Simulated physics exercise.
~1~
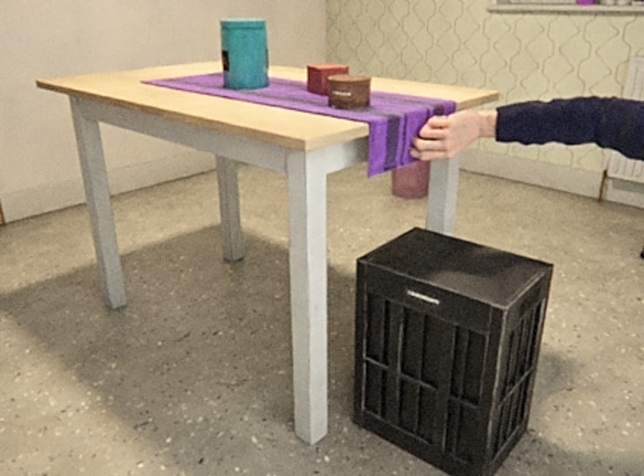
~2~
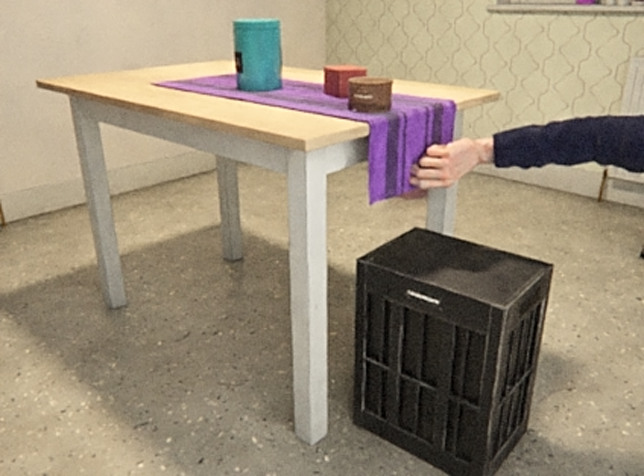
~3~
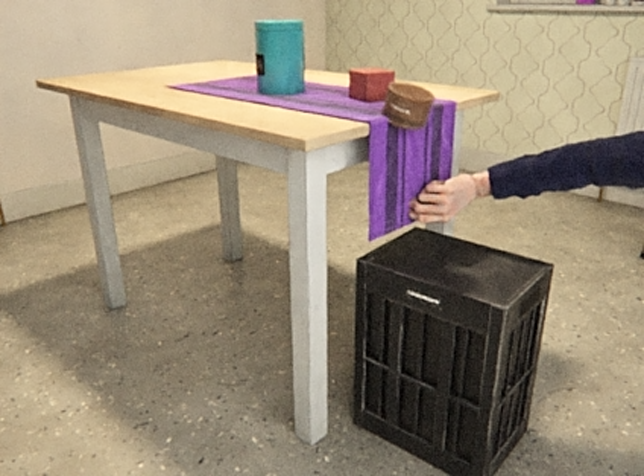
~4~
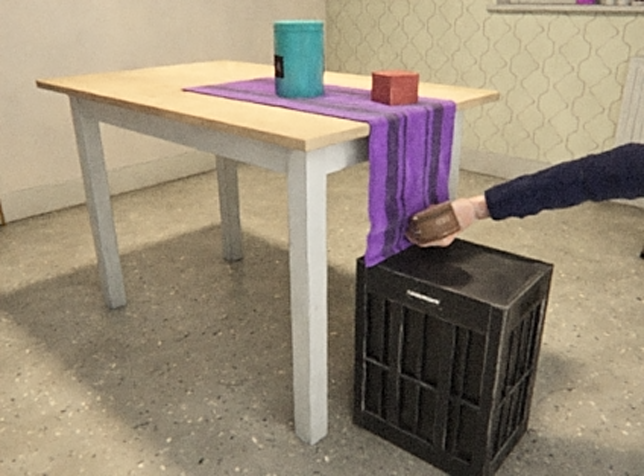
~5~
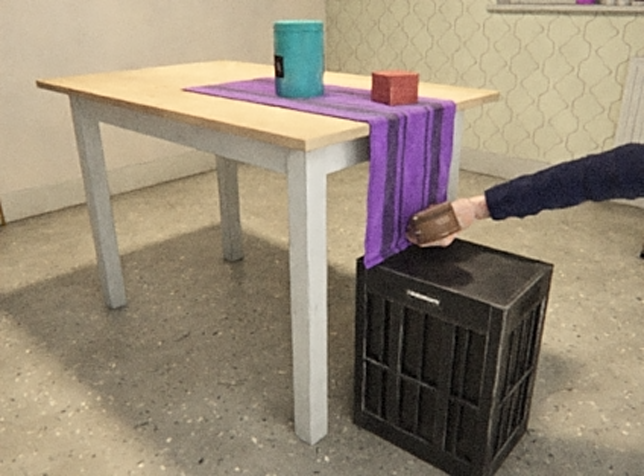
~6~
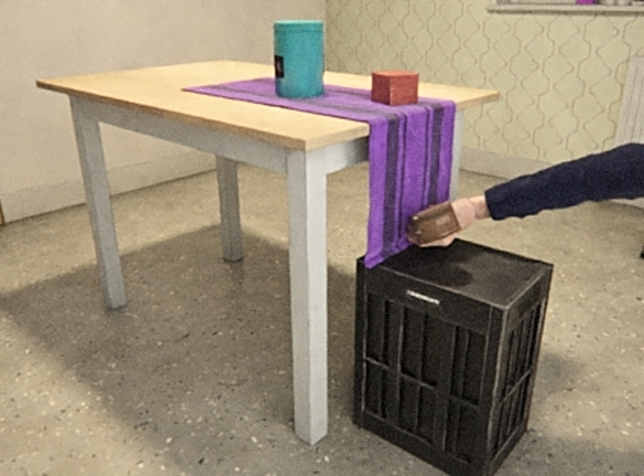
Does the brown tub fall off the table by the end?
Yes, the brown tub tips over the table's edge and ends up down by the hand at the top of the black crate, while the red block stays on the table.
The clip opens on a wooden table with pale legs, where a turquoise canister, a red block and a brown tub stand on a purple striped cloth. A hand reaching in from the right grips the cloth's hanging end and pulls it downward. All three objects ride along toward the right end of the table, the canister staying upright. The brown tub reaches the edge first, tips and drops over it. The cloth's end comes down to the black crate and the pulling stops, with the tub down by the hand and the block and canister still on the table.
